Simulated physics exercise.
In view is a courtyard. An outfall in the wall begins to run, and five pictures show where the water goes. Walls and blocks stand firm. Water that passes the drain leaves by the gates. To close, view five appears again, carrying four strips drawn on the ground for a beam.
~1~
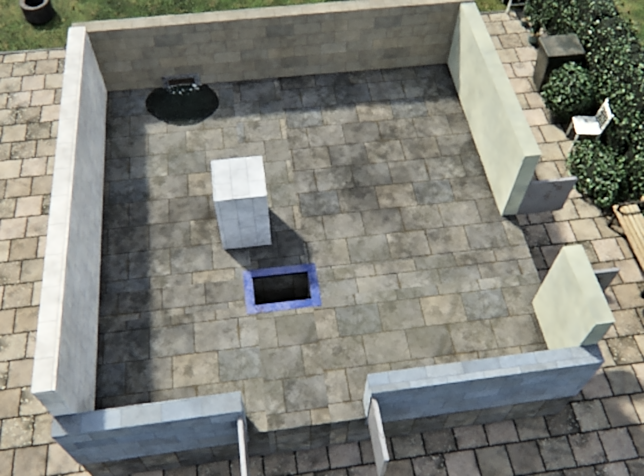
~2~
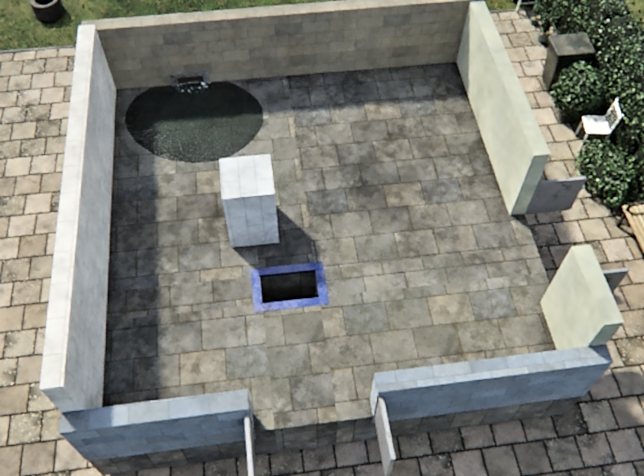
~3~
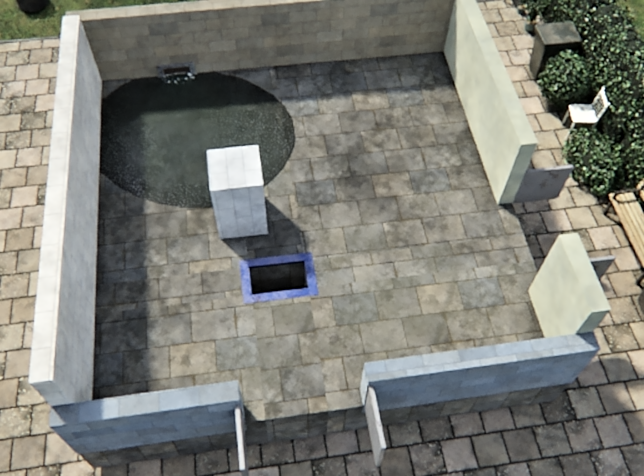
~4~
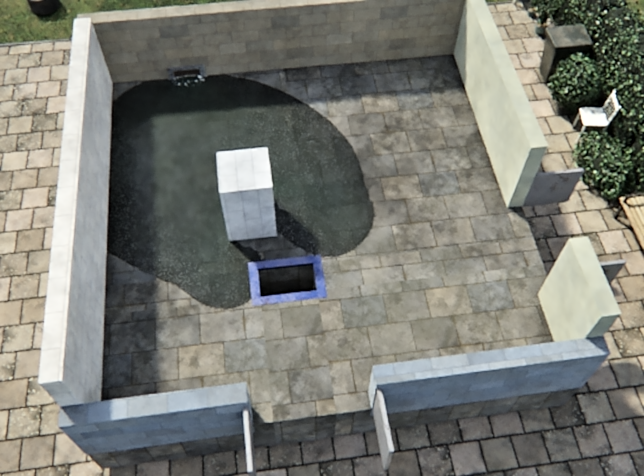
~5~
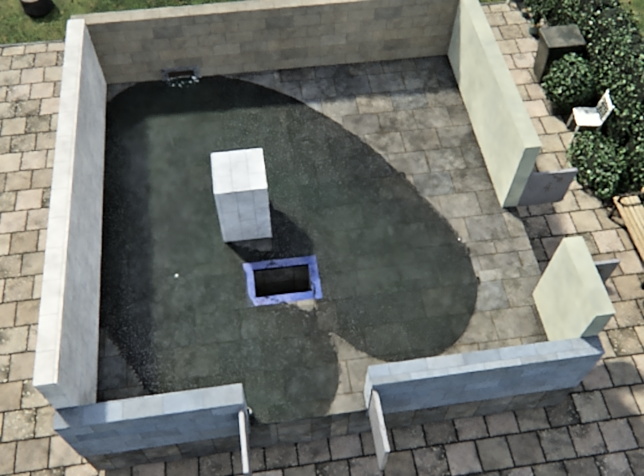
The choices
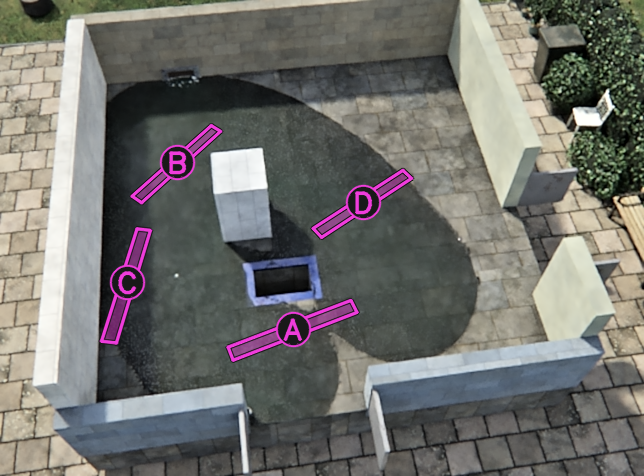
To begin with, a small dark patch of water lies by the outfall at the back left of a walled courtyard. It widens across the paving, surrounds the pale block and reaches the rim of the blue gully, then spreads around both sides toward the front wall as water enters the gully.
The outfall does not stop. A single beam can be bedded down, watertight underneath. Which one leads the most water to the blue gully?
D is best.
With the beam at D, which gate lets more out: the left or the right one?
The left gate.
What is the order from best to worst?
The order is D, A, C, B.
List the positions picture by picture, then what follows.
Outfall at (182, 81); blue gully at (282, 288); open gate at (516, 257); open gate at (305, 408); 2 % of the ground under water, visible out to (169, 119); blue gully still dry, in the first picture.
In the second picture, 8 % of the ground under water, visible out to (183, 158); blue gully still dry.
In the third picture, 19 % of the ground under water, visible out to (168, 203); blue gully still dry.
In the fourth picture, 33 % of the ground under water, visible out to (211, 300); blue gully still dry.
In the fifth picture, 56 % of the ground under water, visible out to (458, 326); blue gully taking water.
In magenta, A from (230, 353) to (353, 306); B from (136, 199) to (215, 128); C from (108, 342) to (143, 229); D from (317, 232) to (407, 174).
If A is chosen, about 20 % of the stream goes into the blue gully, about 78 % out by the gates.
If B is chosen, about 8 % of the stream goes into the blue gully, about 90 % out by the gates.
If C is chosen, about 12 % of the stream goes into the blue gully, about 86 % out by the gates.
If D is chosen, about 31 % of the stream goes into the blue gully, about 61 % out by the gates.
